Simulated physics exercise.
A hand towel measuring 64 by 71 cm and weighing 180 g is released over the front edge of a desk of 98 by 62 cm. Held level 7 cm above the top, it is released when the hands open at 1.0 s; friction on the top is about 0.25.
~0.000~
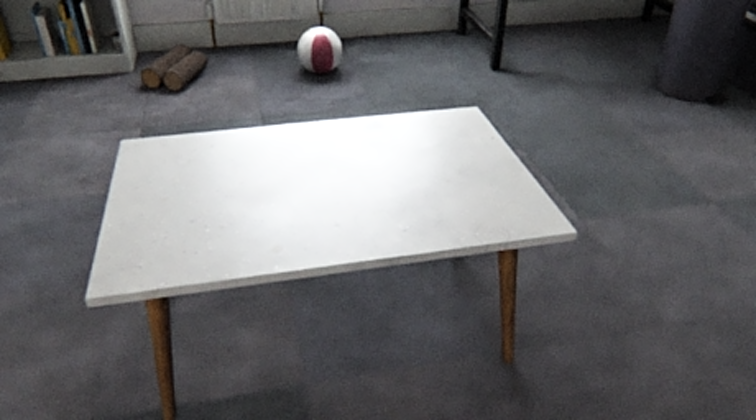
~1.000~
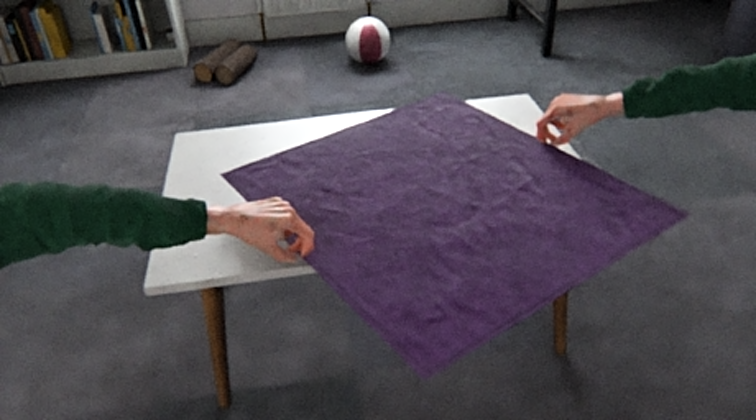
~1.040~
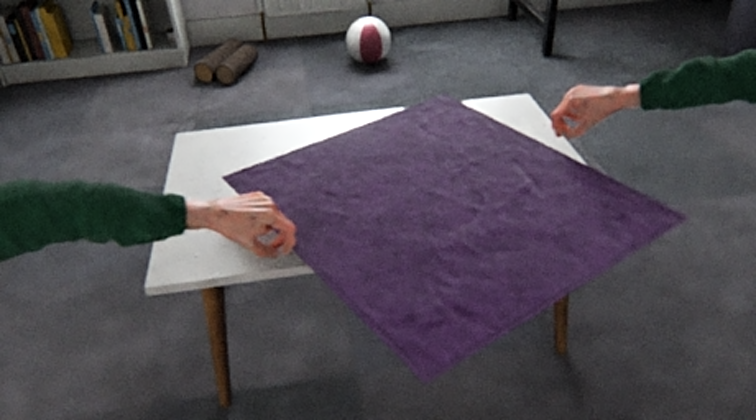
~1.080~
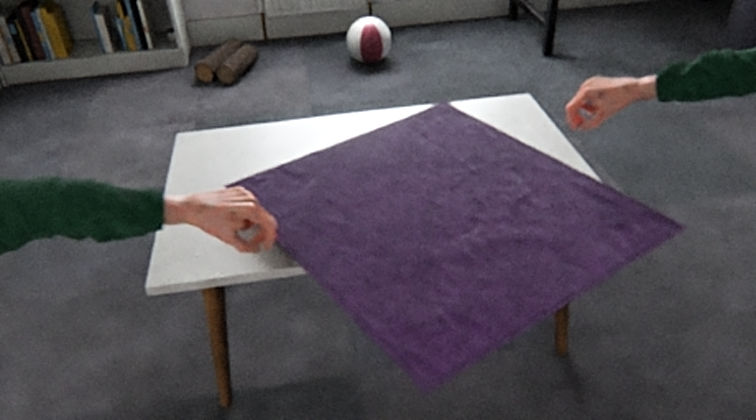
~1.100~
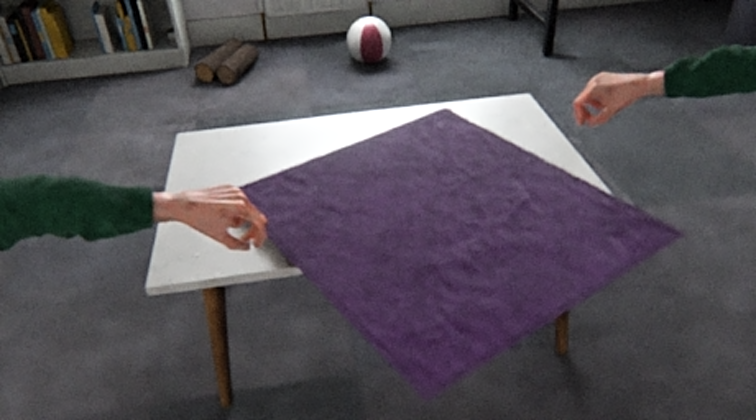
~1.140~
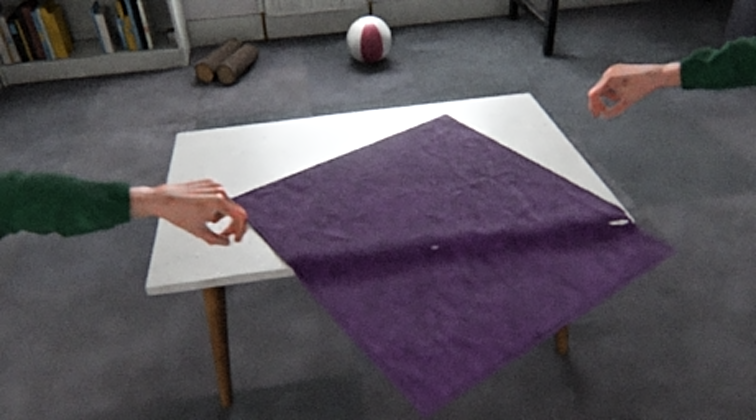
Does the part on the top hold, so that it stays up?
No, it comes off.
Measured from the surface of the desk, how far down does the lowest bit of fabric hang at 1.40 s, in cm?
About 42 cm.
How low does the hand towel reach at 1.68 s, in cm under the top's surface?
About 44 cm.
After 1.4 s, 50 % of the hand towel is still over the top.
After 1.7 s, 25 % of the hand towel is still over the top.
After 1.9 s, 0 % of the hand towel is still over the top.
After 2.2 s, 0 % of the hand towel is still over the top.
After 4.4 s, 0 % of the hand towel is still over the top.
